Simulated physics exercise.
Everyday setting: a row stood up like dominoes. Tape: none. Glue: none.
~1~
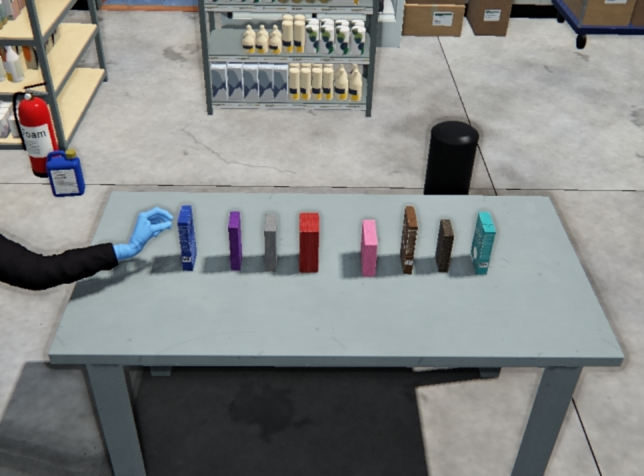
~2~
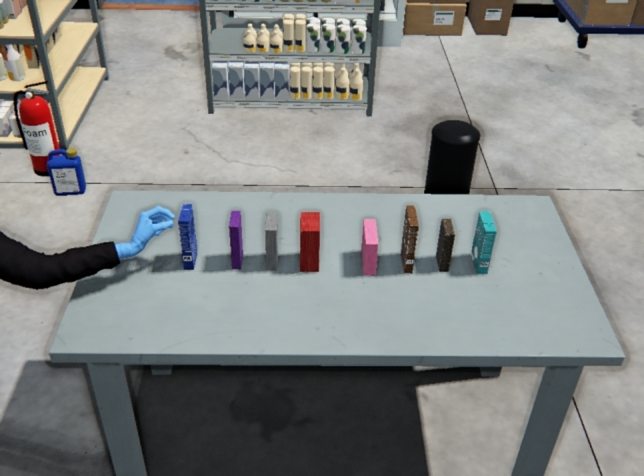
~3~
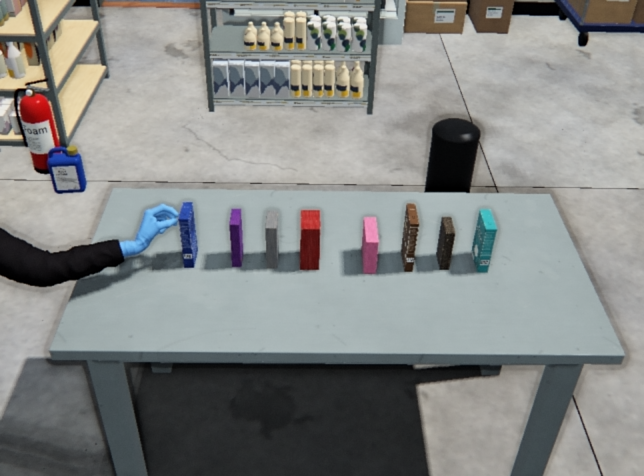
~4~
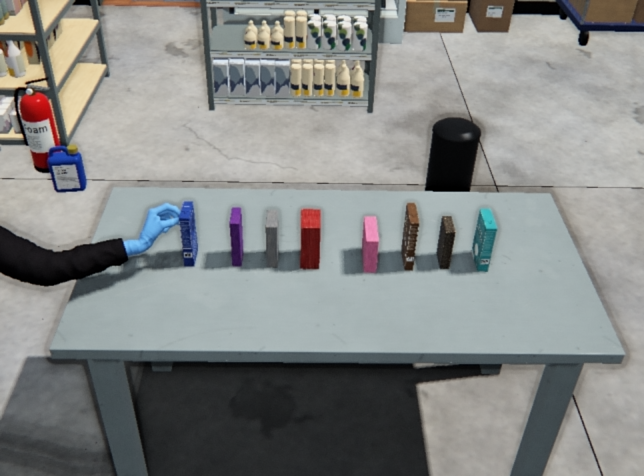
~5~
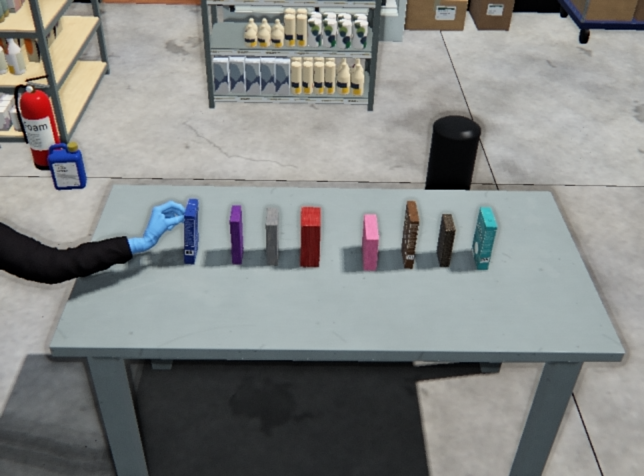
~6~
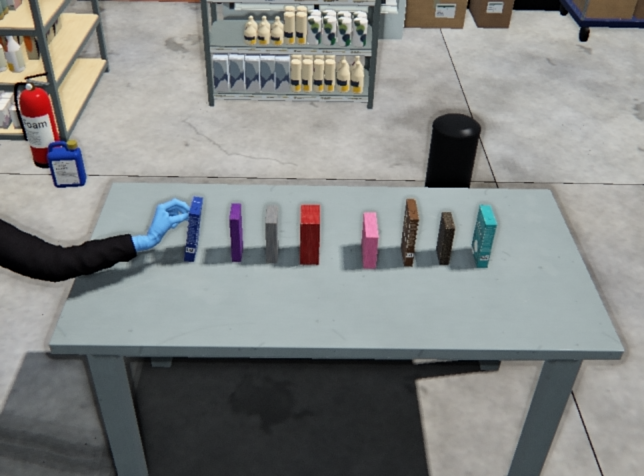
In a storeroom with a concrete floor and stocked shelves behind, a grey table is seen from the front and above, the view barely shifting. Upright on it, left to right, stand blue, purple, grey, red, pink, patterned brown, dark and teal pieces. A blue-gloved hand in a black sleeve reaches from the left and pushes the blue one's top, leaning it slightly rightward while the others stay still.
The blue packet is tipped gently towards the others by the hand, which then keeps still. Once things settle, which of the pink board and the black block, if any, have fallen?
Pink board: Fallen, black block: Fallen.
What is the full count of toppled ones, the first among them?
In all, 8.
Then, 1.00 s on from there, blue packet 74° over; purple board turned 61° from how it was put; grey block turned 46° from how it was put; red block turned 26° from how it was put.
Then, 1.40 s on from there, blue packet 76° over; pink board on its side near (399, 252); black block turned 14° from how it was put near (451, 238); red block on its side.
In the end, toppled on the table, purple board, brown packet, grey block, red block, pink board and black block. At the end, from the last picture's camera, pink board near (399, 252), black block near (469, 250).
